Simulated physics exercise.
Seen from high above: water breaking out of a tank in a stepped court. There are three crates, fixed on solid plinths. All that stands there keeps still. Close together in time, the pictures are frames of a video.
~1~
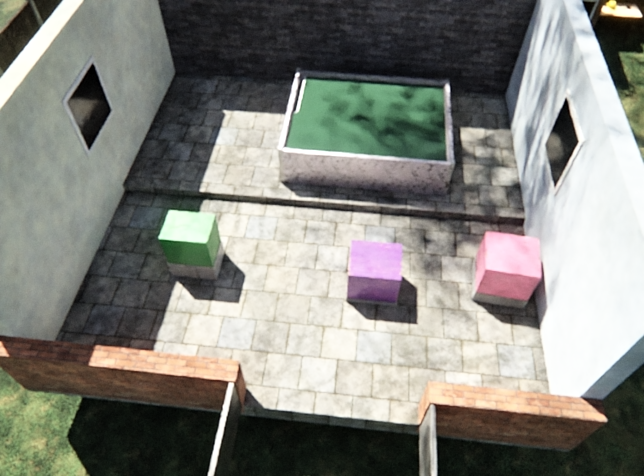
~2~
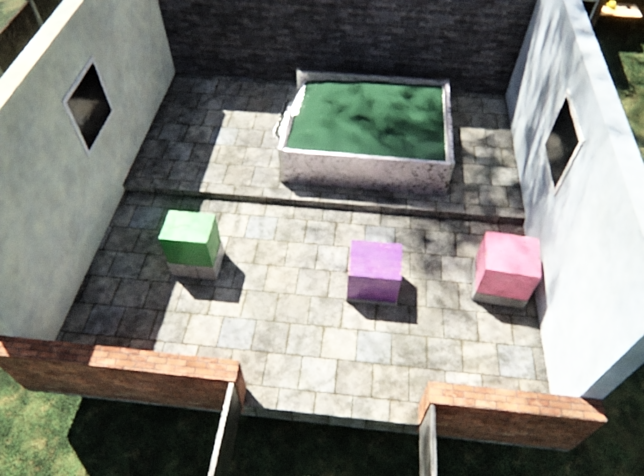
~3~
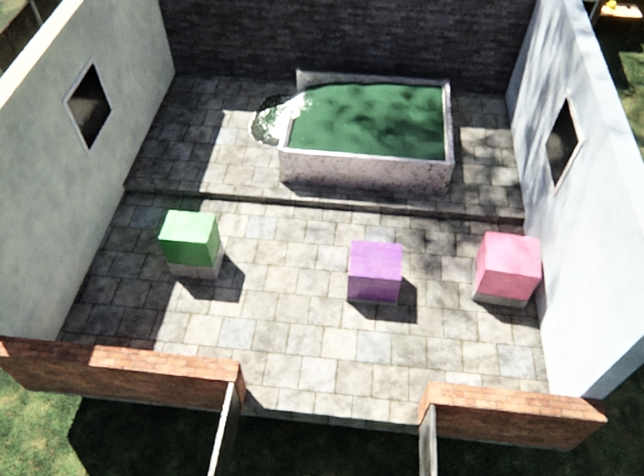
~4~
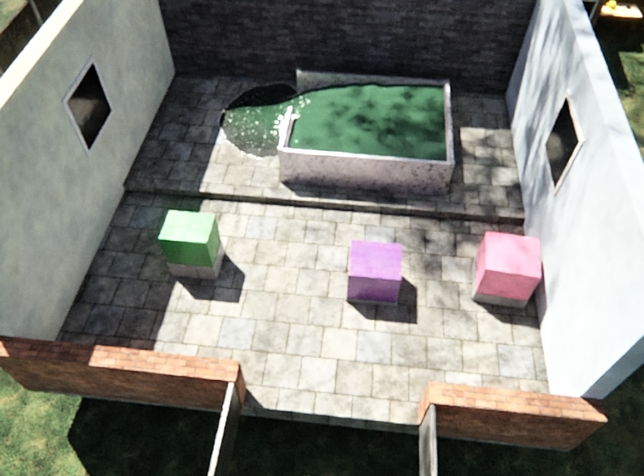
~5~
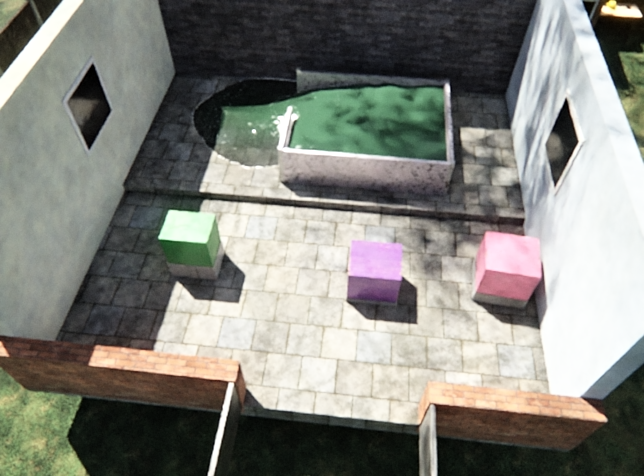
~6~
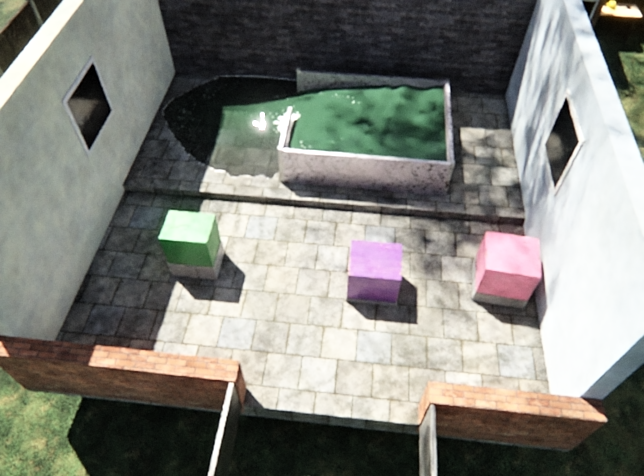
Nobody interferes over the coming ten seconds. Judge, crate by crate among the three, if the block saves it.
In the end the purple crate is exposed. The green crate is protected. The pink crate is protected.
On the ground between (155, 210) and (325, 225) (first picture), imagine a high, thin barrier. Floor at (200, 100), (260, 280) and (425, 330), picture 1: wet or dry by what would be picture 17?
One by one: Soaked, spared, spared.
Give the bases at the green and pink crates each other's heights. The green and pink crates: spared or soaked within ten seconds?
After ten seconds the green crate is unaffected, and the pink crate is unaffected.
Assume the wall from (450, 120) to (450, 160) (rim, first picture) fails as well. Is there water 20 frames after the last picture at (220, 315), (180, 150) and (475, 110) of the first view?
Read off point by point, the answer is not soaked, not soaked, soaking.
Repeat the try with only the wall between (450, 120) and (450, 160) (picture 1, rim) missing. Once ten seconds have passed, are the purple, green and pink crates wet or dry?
Then the purple crate gets flooded, the green crate is untouched and the pink crate gets flooded.
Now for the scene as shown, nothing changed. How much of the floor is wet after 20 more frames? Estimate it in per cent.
Roughly 40 %.
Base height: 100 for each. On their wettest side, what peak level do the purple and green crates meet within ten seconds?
About 140 percent and about 60 percent.
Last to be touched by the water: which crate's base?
Clearly the pink crate.
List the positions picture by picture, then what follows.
The first picture shows the tank at (369, 117) is whole and still.
In the second picture, the front is at a hidden place, out from the gap at (297, 112).
In the third picture, water pours out at (297, 113) and has run to (258, 137).
In the fourth picture, water pours out at (297, 114) and has run to (224, 125).
In the fifth picture, water pours out at (297, 113) and has run to (197, 114).
In the sixth picture, the front is at (170, 108), out from the gap at (297, 113).
A moment on, water covers 20 % of the floor; the purple crate not reached, the green crate not reached, the pink crate not reached.
Next, water covers 25 % of the floor; the purple crate not reached, the green crate not reached, the pink crate not reached.
Then, water covers 40 % of the floor; the purple crate not reached, the green crate water round its plinth, the pink crate not reached.
Later, water covers 75 % of the floor; the purple crate water round its plinth, the green crate water round its plinth, the pink crate not reached.
In the end, water covers 95 % of the floor; the purple crate was topped, the green crate stayed above the water, the pink crate stayed above the water.
